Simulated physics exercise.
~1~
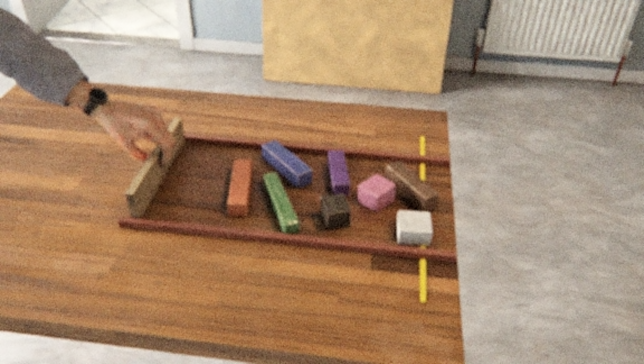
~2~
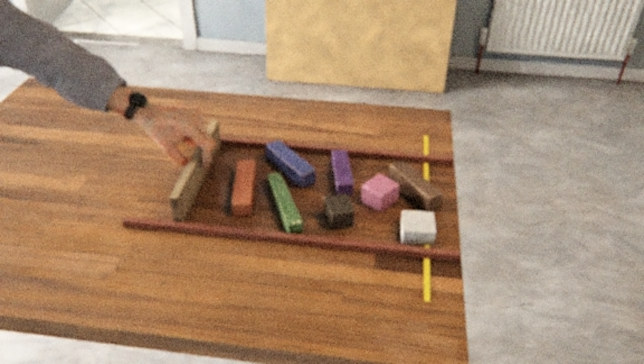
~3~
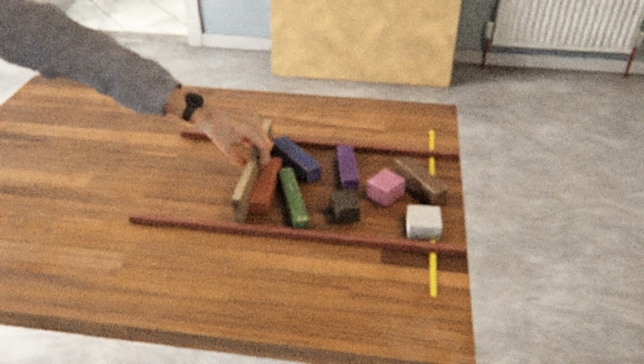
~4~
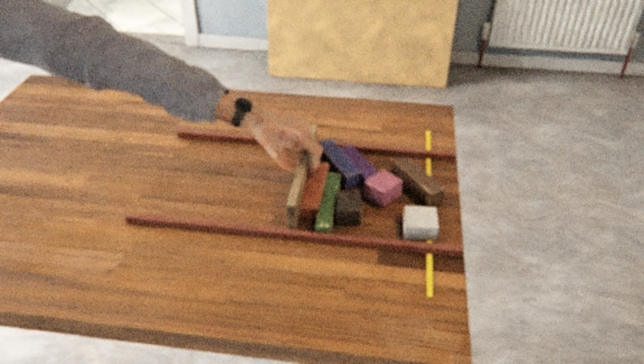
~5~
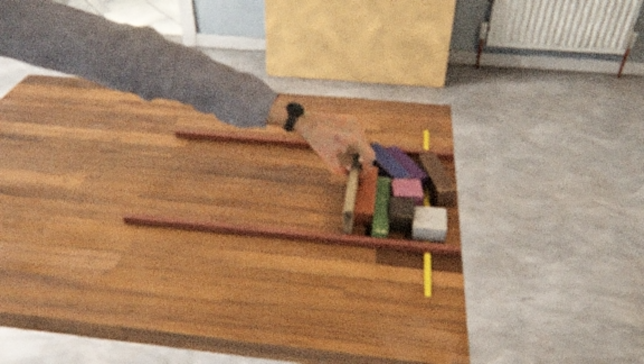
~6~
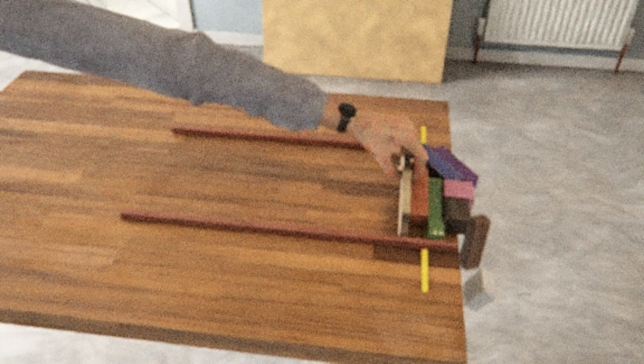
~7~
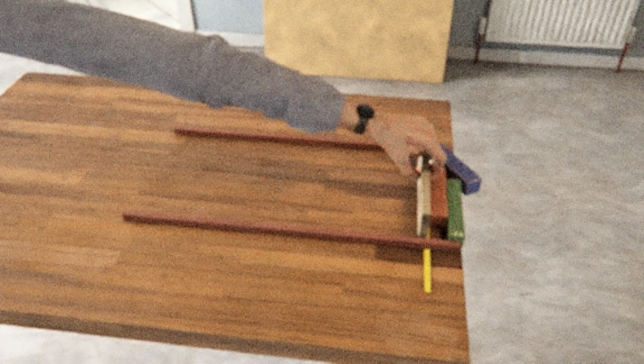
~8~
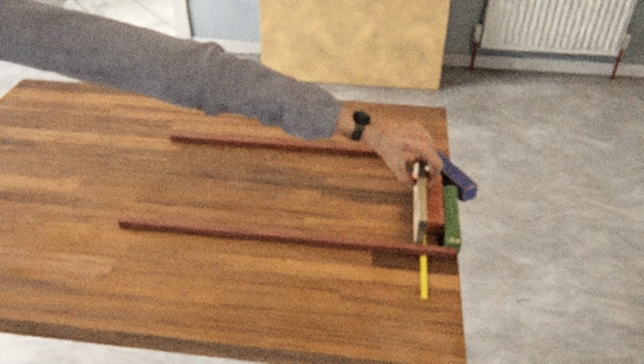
A hand pushed an upright board to the right between two rails on a wooden table, bunching the colored blocks together and sending five over the edge, until it stopped at the yellow tape with the blue, orange and green ones still on.
